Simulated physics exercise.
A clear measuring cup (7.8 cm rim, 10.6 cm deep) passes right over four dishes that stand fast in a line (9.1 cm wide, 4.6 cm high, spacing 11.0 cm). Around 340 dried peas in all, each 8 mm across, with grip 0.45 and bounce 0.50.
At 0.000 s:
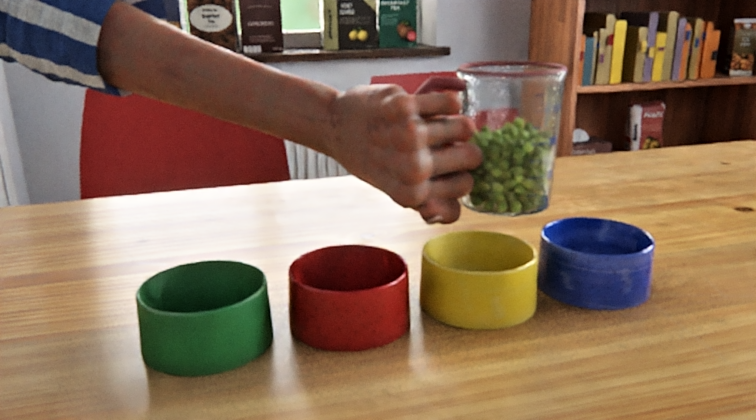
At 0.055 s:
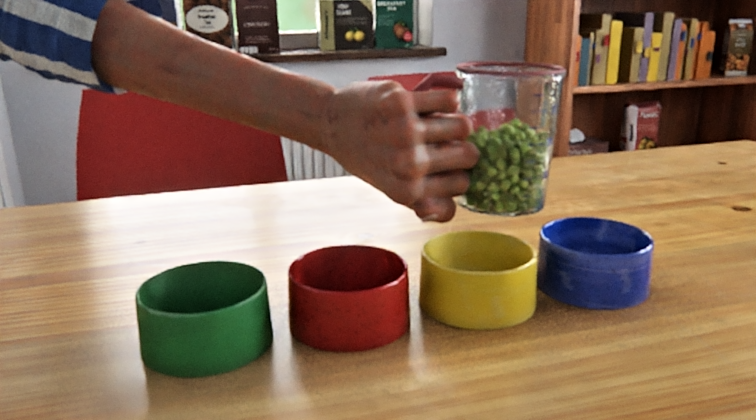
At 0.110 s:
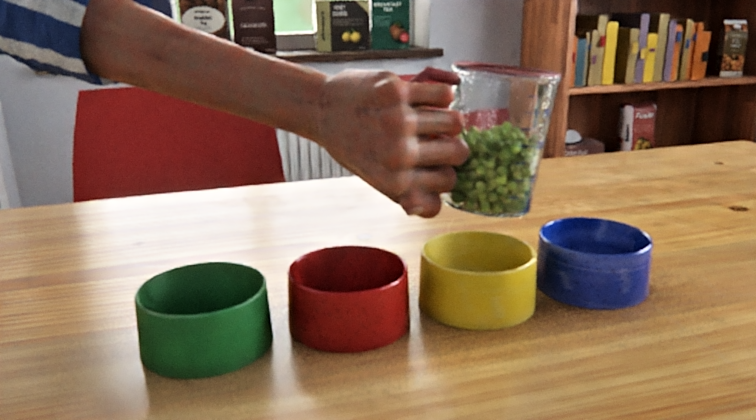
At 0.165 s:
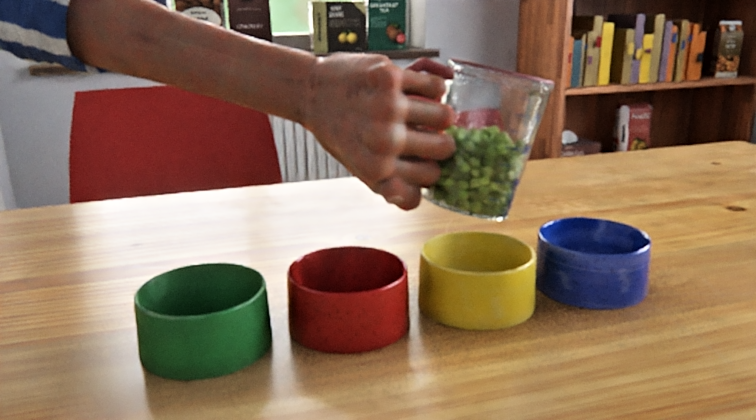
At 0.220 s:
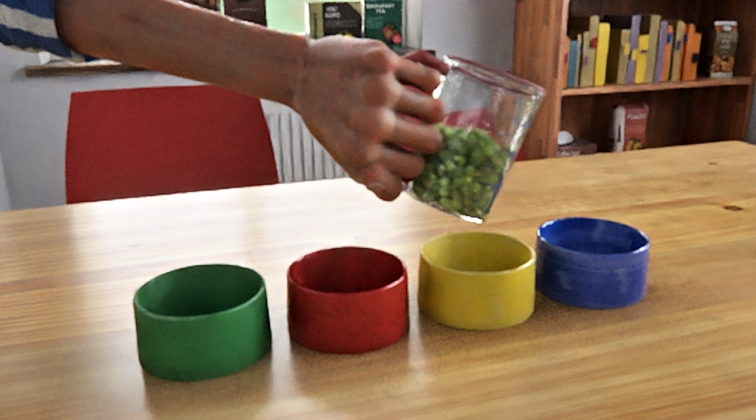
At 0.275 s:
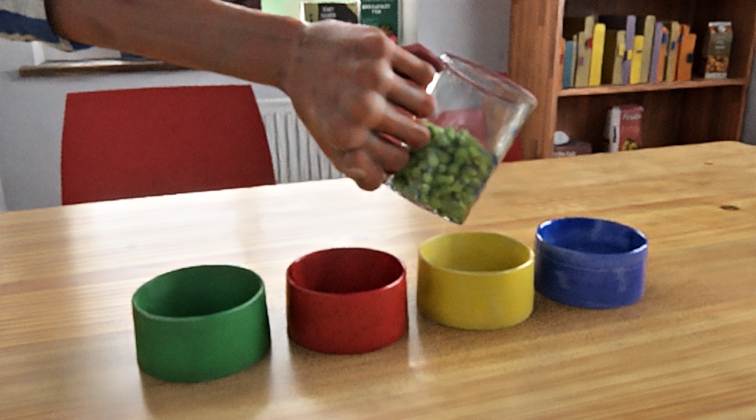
The footage shows a hand gripping a clear cup of small green pieces above a row of green, red, yellow and blue dishes on a wooden table, moving it slightly left while tilting its rim increasingly toward the right.
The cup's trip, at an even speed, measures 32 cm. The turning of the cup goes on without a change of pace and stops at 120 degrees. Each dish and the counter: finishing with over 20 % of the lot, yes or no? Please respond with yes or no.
Red dish yes, blue dish no, green dish no, yellow dish no, counter no.
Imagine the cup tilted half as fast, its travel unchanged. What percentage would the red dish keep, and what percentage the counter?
Shares: Red at 0; counter at 0.
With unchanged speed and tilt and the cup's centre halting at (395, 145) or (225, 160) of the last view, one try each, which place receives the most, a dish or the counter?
Top receivers, in order: Yellow and red.
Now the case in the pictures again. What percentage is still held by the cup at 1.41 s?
Around 0 per cent of the load.
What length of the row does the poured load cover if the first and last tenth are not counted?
That stretch comes to around 6 cm.
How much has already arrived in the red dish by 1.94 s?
Estimate: Near 90 %.
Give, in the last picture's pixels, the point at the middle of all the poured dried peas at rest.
(342, 298) or so.
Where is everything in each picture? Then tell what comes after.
In the first picture, cup at (508, 137), tilt 0 degrees, lip at (557, 66), moved 0.0 cm; middle of the pieces at (509, 163); blue dish at (597, 236); yellow dish at (479, 251); red dish at (348, 267); green dish at (203, 285).
In the second picture, cup at (505, 137), tilt 2 degrees, lip at (555, 68), moved 0.2 cm; middle of the pieces at (505, 163).
In the third picture, cup at (495, 138), tilt 7 degrees, lip at (551, 73), moved 1.0 cm; middle of the pieces at (494, 164).
In the fourth picture, cup at (482, 140), tilt 14 degrees, lip at (544, 82), moved 2.0 cm; middle of the pieces at (478, 165).
In the fifth picture, cup at (469, 141), tilt 22 degrees, lip at (536, 92), moved 3.1 cm; middle of the pieces at (461, 166).
In the sixth picture, cup at (455, 142), tilt 30 degrees, lip at (527, 102), moved 4.2 cm; middle of the pieces at (445, 166); blue dish at (591, 235); yellow dish at (476, 251); red dish at (346, 269); green dish at (199, 290). Its pace works out near 140 degrees a second; the hand travels 19 cm a second.
Then, at 0.96 s, tilt 119 degrees; cup holds 75 %, red 20 %.
Then, at 1.41 s, tilt 120 degrees; cup holds 0 %, red 90 %.
After 1.94 s, tilt 120 degrees; cup holds 0 %, red 90 %.
By 2.2 s all is still; red 90 %, blue 0 %, green 0 %, yellow 0 %, counter 10 %.
